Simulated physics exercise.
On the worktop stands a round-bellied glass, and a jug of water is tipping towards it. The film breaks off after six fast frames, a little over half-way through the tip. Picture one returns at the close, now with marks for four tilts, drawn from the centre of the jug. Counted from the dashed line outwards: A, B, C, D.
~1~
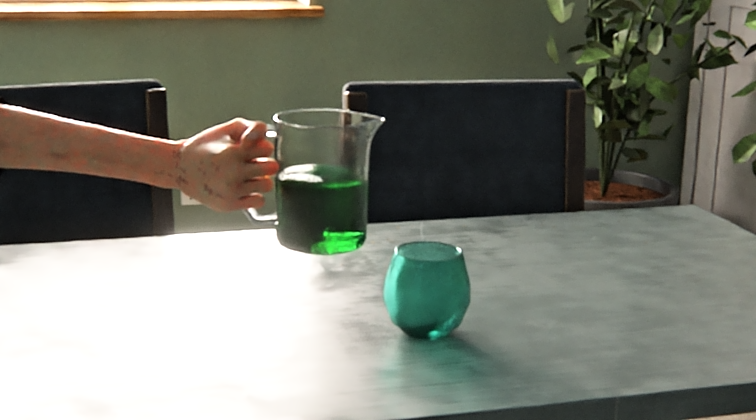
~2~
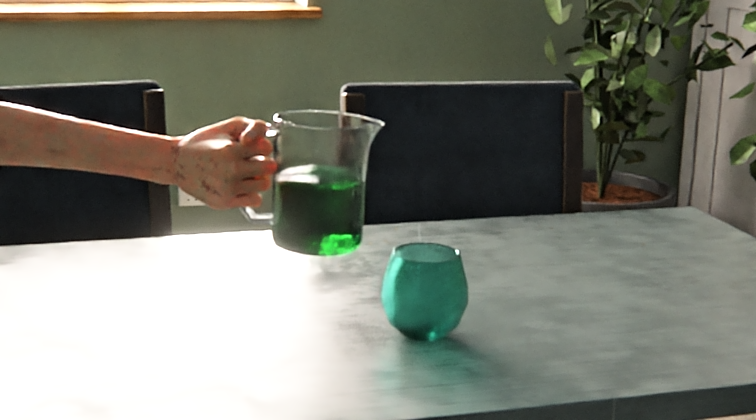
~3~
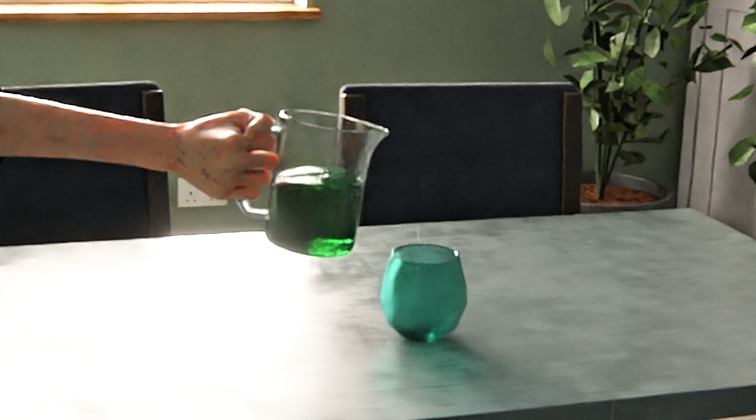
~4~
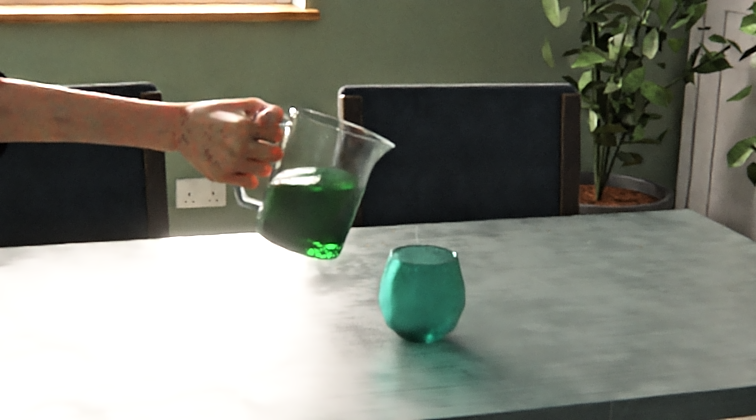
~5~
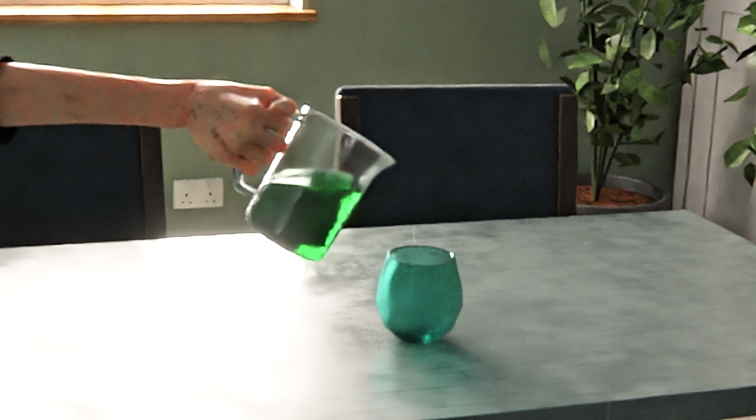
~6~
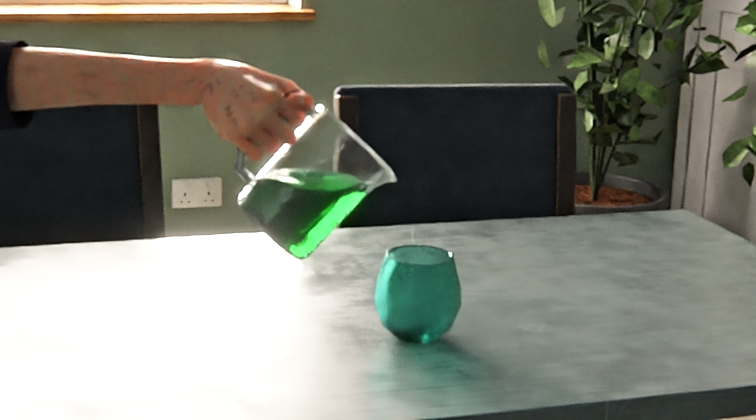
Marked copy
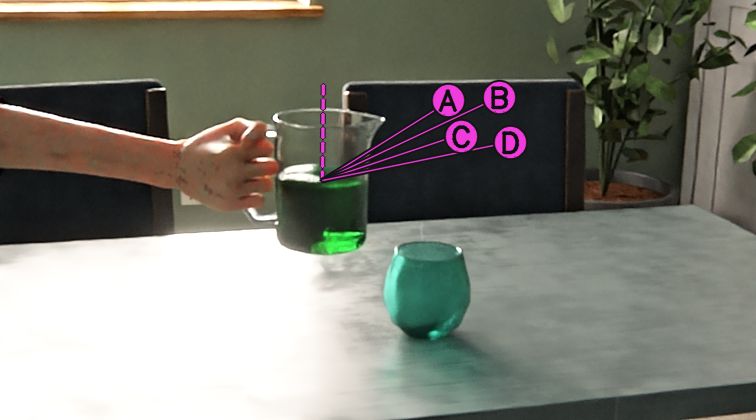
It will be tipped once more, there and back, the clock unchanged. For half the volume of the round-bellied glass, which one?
Go for D.
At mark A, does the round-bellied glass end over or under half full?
Under.
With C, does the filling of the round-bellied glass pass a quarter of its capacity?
Yes, clearly.
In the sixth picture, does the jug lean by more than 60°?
No, it does not.
On the marked copy, A at (434, 110); B at (484, 104); C at (445, 139); D at (493, 145).
Choosing A, the round-bellied glass ends with about 12 % of what it can hold.
Choosing B, the round-bellied glass ends with about 23 % of what it can hold.
Choosing C, the round-bellied glass ends with about 36 % of what it can hold; 3 % of the water is spilt.
Choosing D, the round-bellied glass ends with about 51 % of what it can hold; 4 % of the water is spilt.
